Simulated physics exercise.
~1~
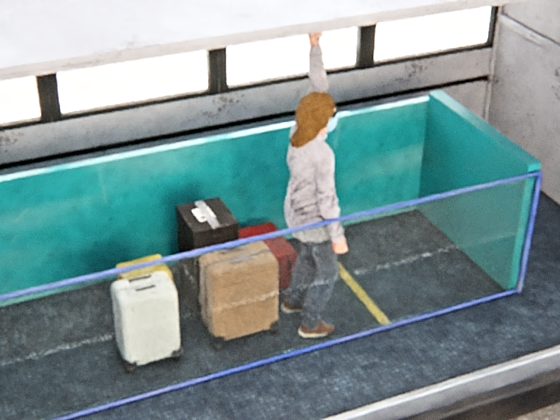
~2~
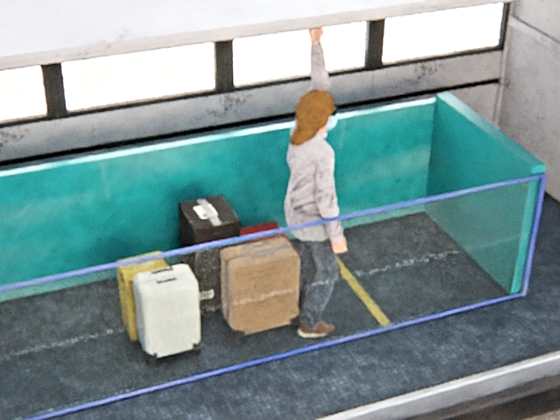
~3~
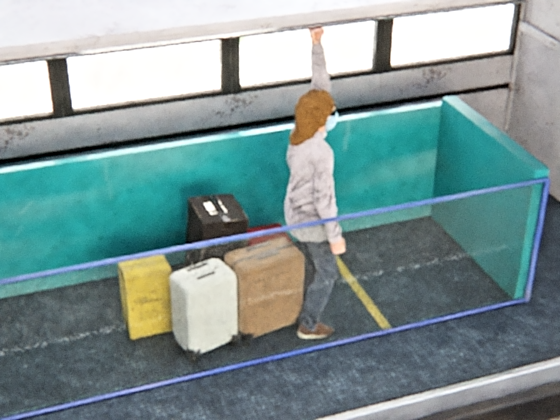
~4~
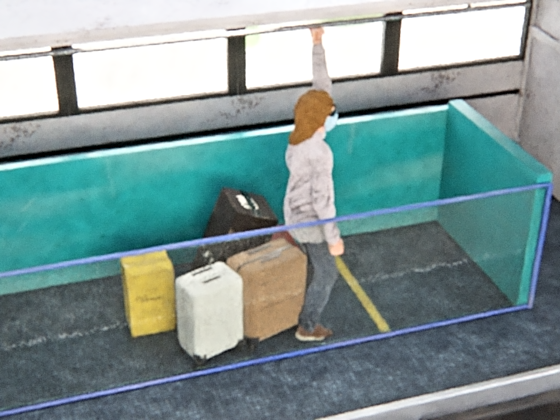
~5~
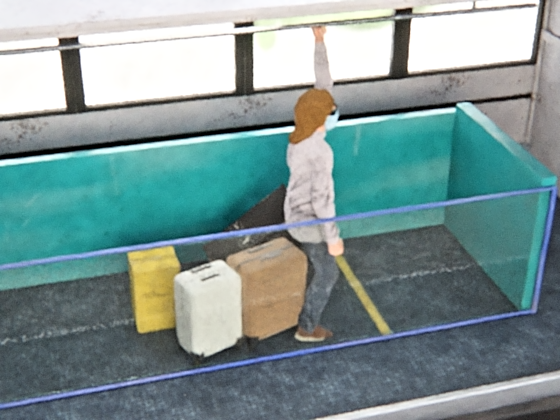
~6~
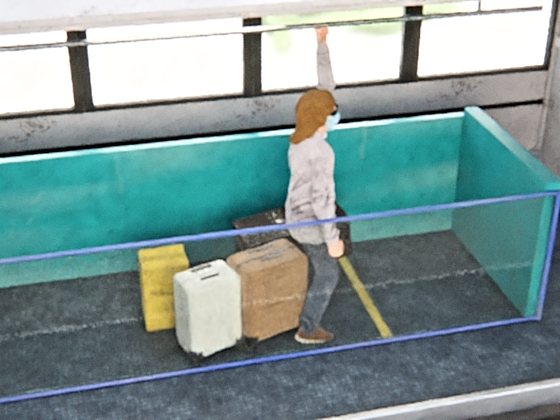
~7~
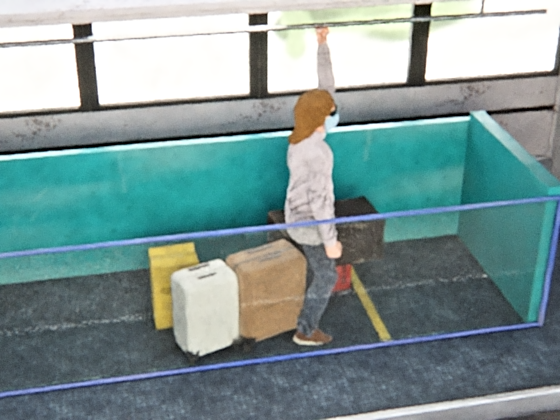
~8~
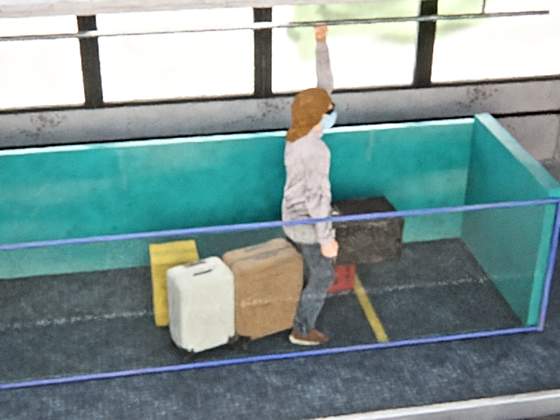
A masked passenger with long ginger hair stands gripping an overhead rail in a teal-walled tram bay, seen from above at the side as the view drifts slightly. White, brown and yellow cases stand to the left, with a black bag and red crate behind and a yellow line on the floor to the right. The white case rolls right, up against the brown one, which shifts slightly. The black bag then tips over and slides right behind the passenger, while the yellow case edges right. The red crate reappears beyond the passenger's legs. Finally, the black bag lies by the back wall, the white and brown cases stand upright left of the line, and the passenger still holds on.
